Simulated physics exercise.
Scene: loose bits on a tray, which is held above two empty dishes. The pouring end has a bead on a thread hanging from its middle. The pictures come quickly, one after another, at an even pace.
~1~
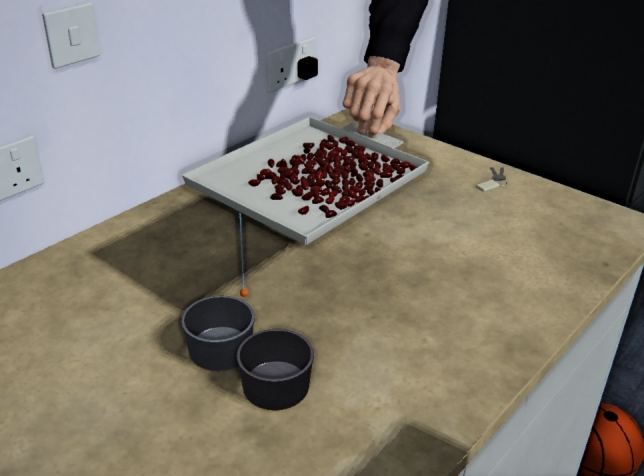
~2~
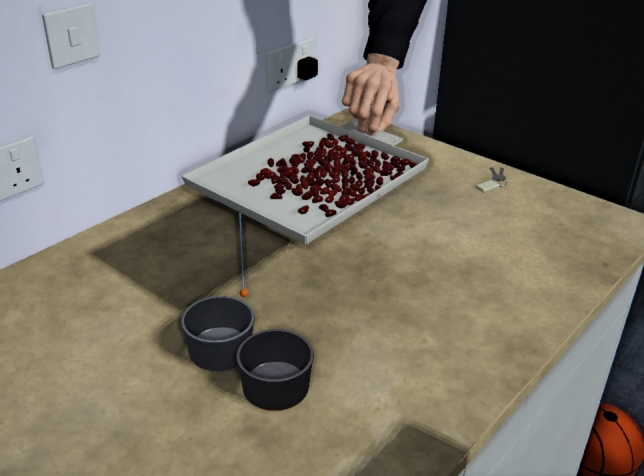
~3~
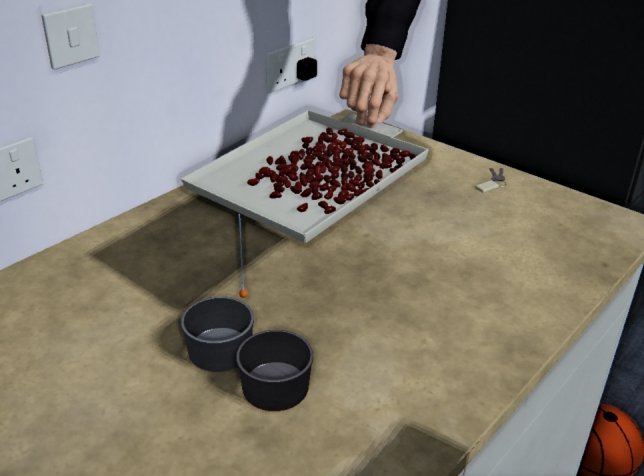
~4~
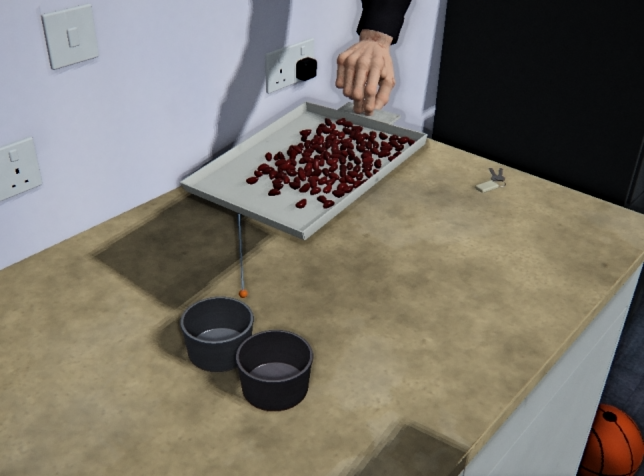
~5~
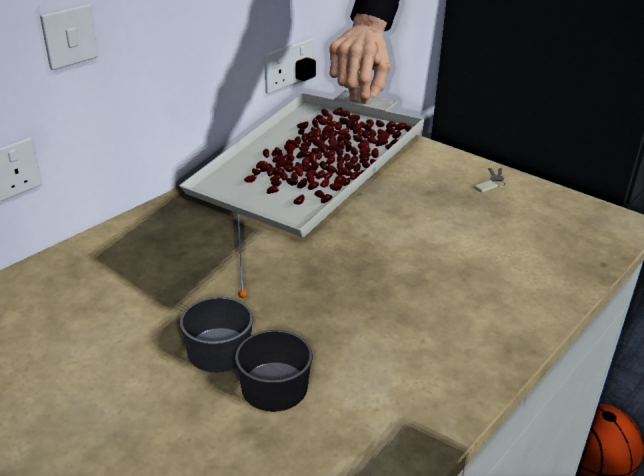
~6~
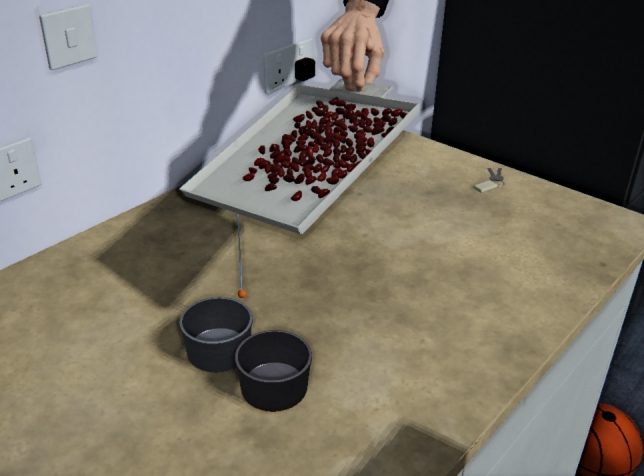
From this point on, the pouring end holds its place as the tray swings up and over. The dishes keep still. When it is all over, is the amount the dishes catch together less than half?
Yes - most is lost.
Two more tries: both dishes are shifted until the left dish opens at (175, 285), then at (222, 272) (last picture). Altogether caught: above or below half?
Beyond half, then short of half.
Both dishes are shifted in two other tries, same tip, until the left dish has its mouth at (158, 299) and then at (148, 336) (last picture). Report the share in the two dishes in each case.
You'd get near 30 per cent and afterwards near 0 per cent.
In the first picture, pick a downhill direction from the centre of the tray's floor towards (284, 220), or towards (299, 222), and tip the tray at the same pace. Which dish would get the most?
The first try favours the dish to the right; the second favours the dish to the right.
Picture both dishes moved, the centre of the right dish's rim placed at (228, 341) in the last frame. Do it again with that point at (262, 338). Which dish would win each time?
The first time it's the left member, the second time the left member.
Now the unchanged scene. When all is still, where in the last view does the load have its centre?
Roughly at pixel (178, 313).
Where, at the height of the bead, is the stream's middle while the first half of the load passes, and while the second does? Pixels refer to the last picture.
First roughly (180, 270), then roughly (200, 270).
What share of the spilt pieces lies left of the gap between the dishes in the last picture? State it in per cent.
Around 100 %.
Soon after the last picture, tray tipped steeply; nearly all on the tray; a small part in the air.
A little later, tray tipped right over; about a quarter on the tray; a small part in the left dish; about two thirds outside both; a small part in the air.
Later still, tray tipped past a quarter turn; a small part in the left dish; nearly all outside both.
At rest, tray tipped past a quarter turn; none in the right dish; a small part in the left dish; nearly all outside both.
